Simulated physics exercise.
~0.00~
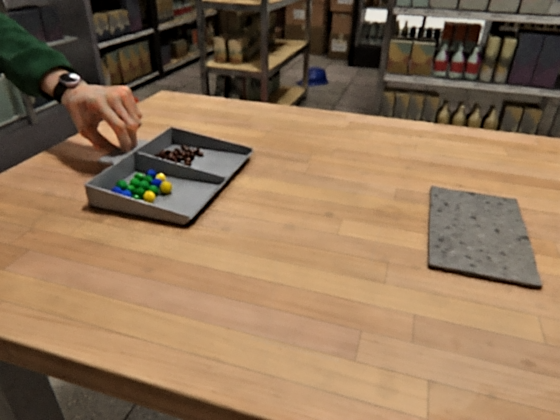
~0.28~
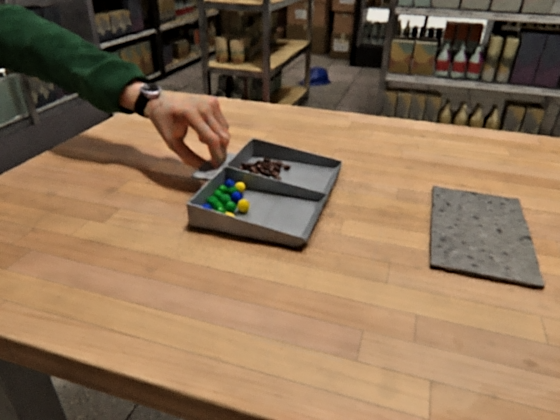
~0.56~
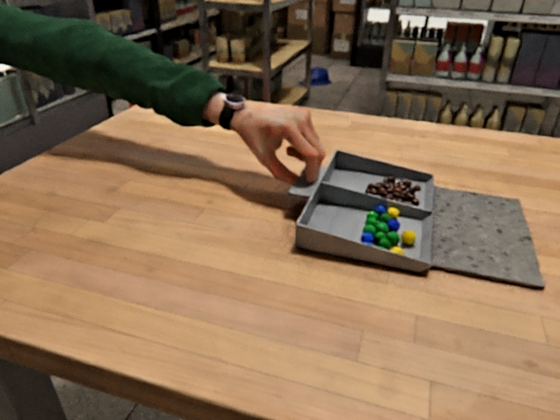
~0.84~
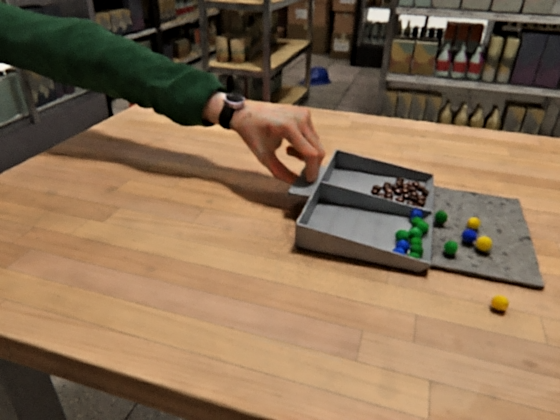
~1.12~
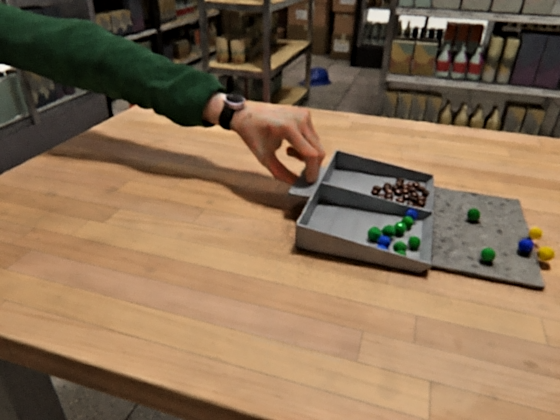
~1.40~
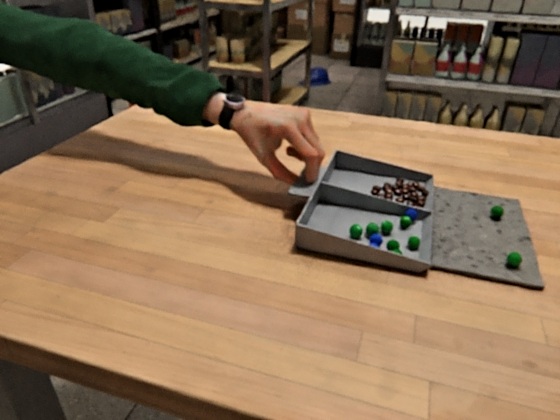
The clip shows a hand pushing a divided gray tray right across a wooden table until it stops against a gray slab. Some colorful balls spill from the front section over the slab, two green ones remaining there, while the brown pieces behind stay inside.
